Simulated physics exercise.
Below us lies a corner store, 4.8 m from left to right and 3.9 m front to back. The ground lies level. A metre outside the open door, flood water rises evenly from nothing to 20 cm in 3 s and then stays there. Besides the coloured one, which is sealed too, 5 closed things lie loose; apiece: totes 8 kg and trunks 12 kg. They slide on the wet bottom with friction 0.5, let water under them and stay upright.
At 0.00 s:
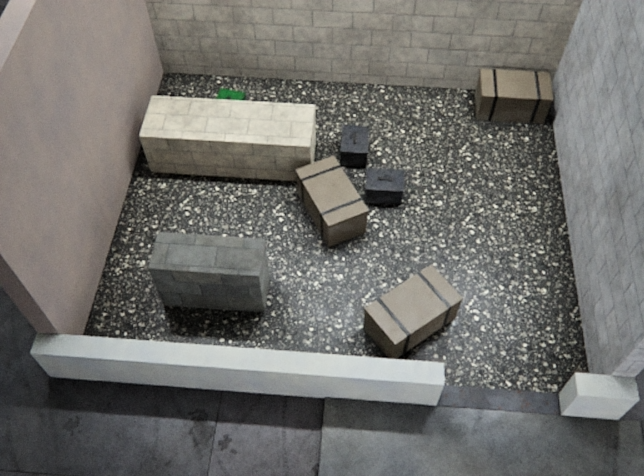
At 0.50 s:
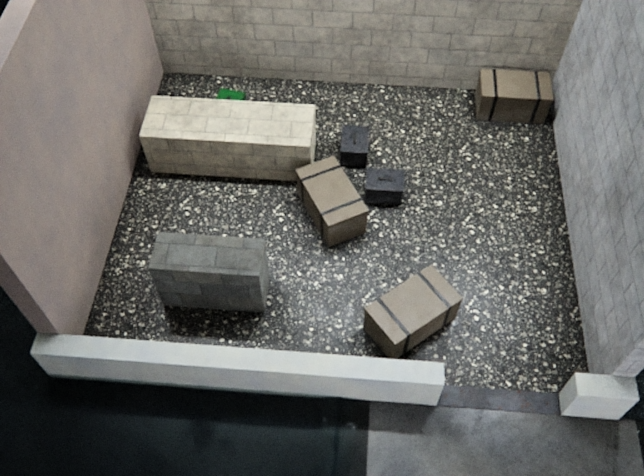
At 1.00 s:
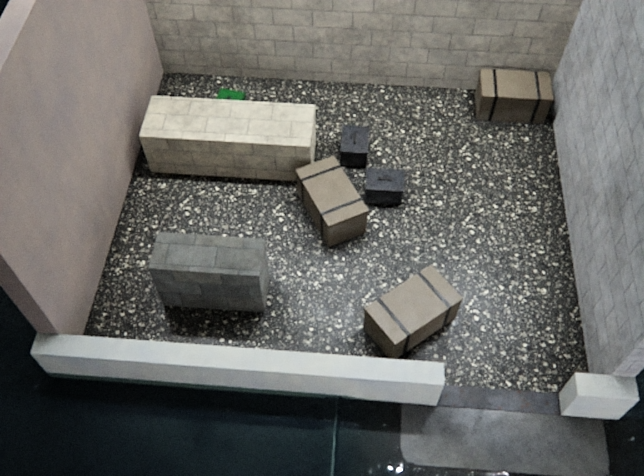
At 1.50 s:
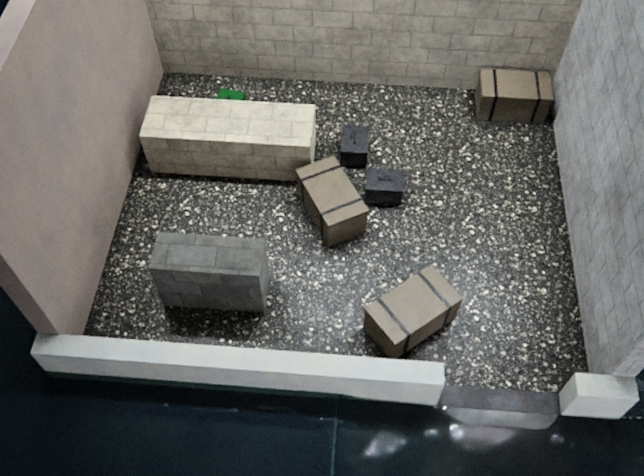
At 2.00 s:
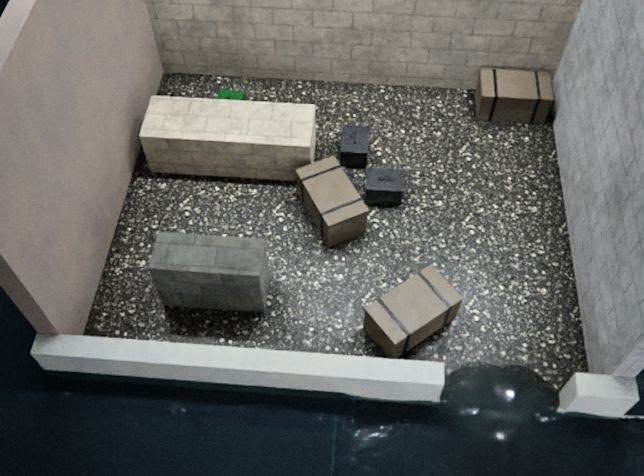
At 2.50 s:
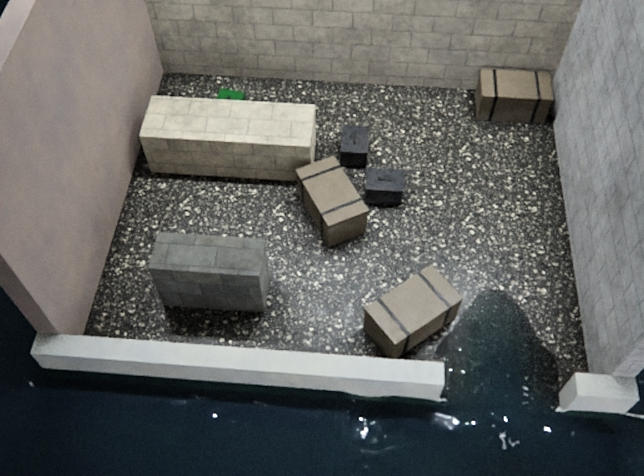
Dark water floods the grey paving outside a roofless corner store, seen from high above through a steady camera. Inside, on a speckled floor, three brown strapped trunks and two small dark boxes sit around a long cream block and a shorter grey one, with a bit of green behind the cream block. The water spreads rightward outside, then pushes through the doorway at lower right, while the objects stay still.
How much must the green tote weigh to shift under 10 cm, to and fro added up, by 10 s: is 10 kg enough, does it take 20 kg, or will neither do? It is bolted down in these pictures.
Verdict: Only the higher weight holds it.
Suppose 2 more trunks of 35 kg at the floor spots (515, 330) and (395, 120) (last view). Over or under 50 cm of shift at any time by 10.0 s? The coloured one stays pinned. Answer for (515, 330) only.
Answer: More.
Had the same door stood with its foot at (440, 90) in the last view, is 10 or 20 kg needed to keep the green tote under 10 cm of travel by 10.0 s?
Then the smaller load will do.
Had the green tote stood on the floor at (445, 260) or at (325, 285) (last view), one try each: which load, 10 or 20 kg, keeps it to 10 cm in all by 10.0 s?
In that order: It takes the larger; either load holds.
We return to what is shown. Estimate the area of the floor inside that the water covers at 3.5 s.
Some 3.5 m2.
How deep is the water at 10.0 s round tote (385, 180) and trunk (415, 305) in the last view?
Roughly 12 and 3 cm.
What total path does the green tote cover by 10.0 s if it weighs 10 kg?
About 60 cm.
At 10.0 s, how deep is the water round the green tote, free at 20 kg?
Roughly 9 cm.
After 3.5 s the green tote would be 0 cm from its start with 10 kg and 0 cm from its start with 20 kg; 0 cm of water round it then.
After 4.5 s the green tote would be 0 cm from its start with 10 kg and 0 cm from its start with 20 kg; 0 cm of water round it then.
After 7.0 s the green tote would be 0 cm from its start with 10 kg and 0 cm from its start with 20 kg; 2 cm of water round it then.
After 10.0 s the green tote would be 60 cm from its start with 10 kg and 0 cm from its start with 20 kg; 9 cm of water round it then.
